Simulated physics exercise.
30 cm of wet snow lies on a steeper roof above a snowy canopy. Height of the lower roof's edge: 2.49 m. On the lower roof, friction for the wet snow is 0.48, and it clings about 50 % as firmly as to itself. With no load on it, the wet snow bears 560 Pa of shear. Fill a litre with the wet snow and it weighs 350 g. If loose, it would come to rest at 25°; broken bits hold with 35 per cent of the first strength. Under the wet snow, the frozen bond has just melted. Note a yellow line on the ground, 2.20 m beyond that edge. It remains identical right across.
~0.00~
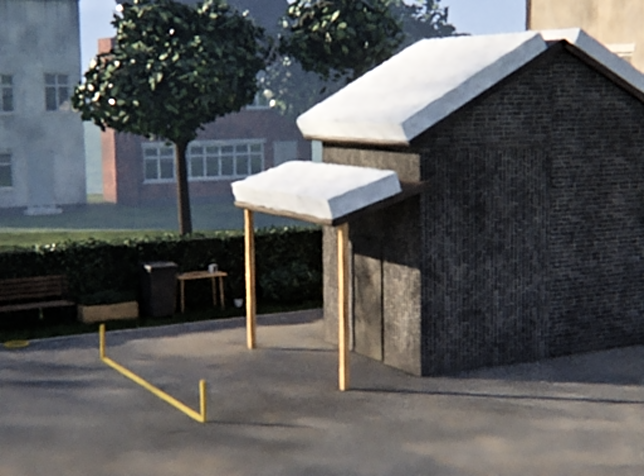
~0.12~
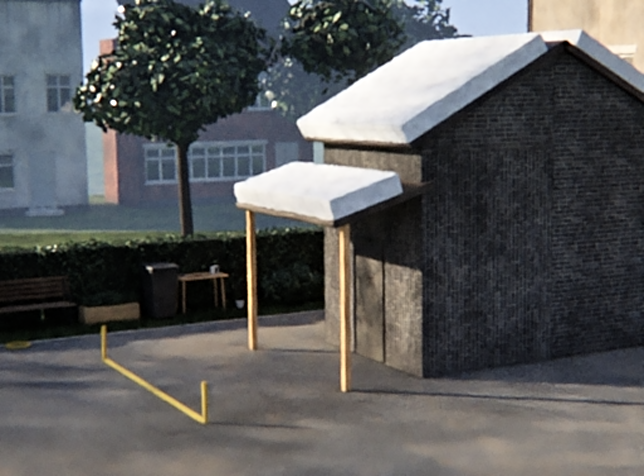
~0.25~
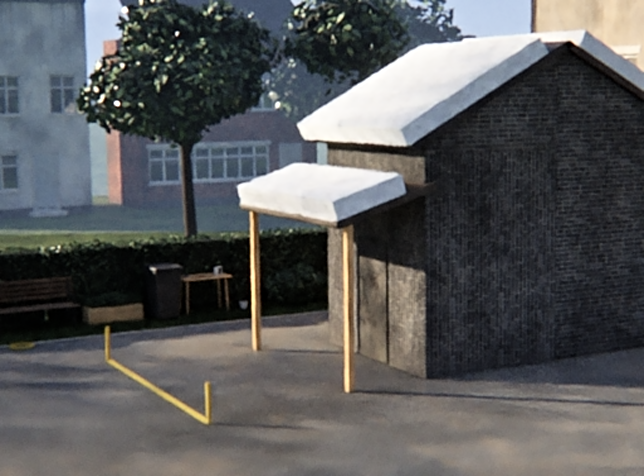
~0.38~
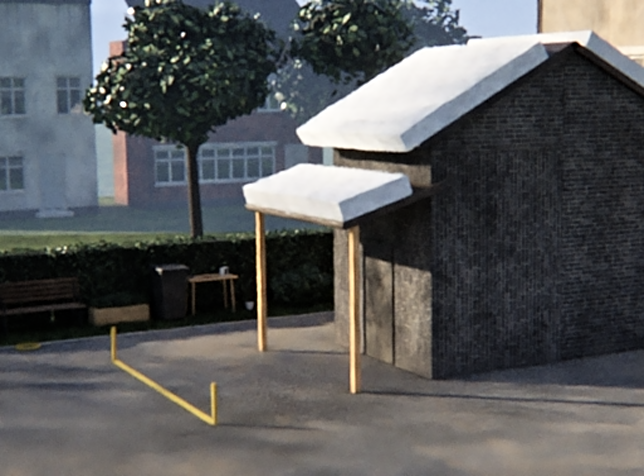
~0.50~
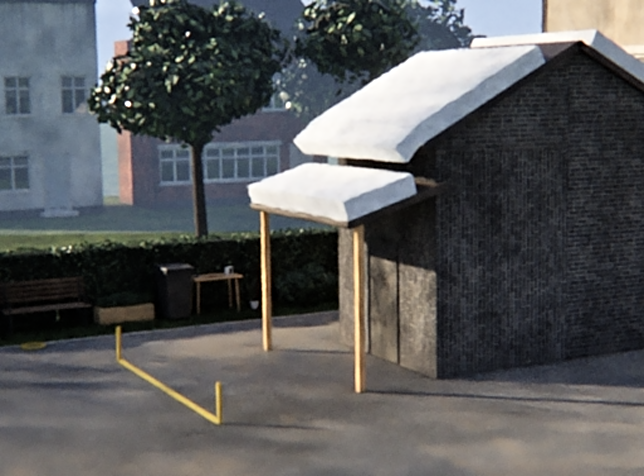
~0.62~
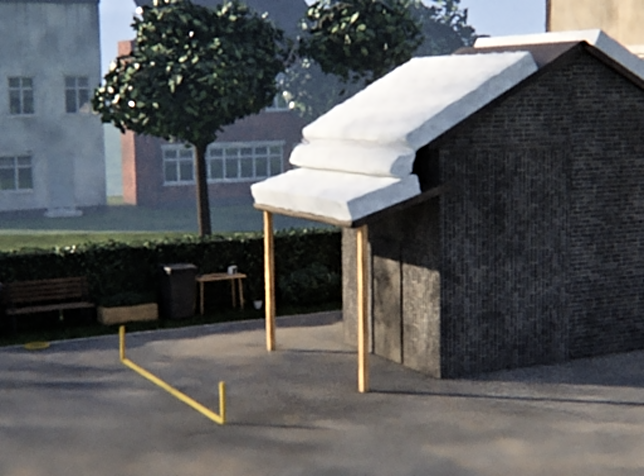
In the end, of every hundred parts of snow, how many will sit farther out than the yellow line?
Near 32 out of 100.
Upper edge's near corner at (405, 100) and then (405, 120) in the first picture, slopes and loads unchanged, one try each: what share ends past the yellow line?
The first try gives about 35 % and the second about 40 %.
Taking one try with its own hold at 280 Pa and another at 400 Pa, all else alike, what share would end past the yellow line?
Expect about 40 in a hundred, then about 35 in a hundred.
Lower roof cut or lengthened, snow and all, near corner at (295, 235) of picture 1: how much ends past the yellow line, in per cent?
That would be roughly 20 percent.
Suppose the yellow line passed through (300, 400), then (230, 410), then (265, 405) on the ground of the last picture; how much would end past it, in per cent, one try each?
Roughly 70 %, then 40 %, then 55 %.
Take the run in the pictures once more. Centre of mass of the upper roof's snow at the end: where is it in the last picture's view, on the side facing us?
Near pixel (218, 391).
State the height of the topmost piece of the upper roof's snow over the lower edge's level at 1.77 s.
Snow top above lower edge: Approx. 0.7 m.
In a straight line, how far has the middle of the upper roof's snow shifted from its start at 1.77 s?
4.2 m.
After 1.15 s, none is below the lower edge and 0 % is past the line.
After 1.77 s, 50 % is below the lower edge and 0 % is past the line.
After 2.38 s, 79 % is below the lower edge and 26 % is past the line.
After 3.00 s, 80 % is below the lower edge and 32 % is past the line.
After 3.30 s, at the end, 80 % is below the lower edge and 32 % is past the line.
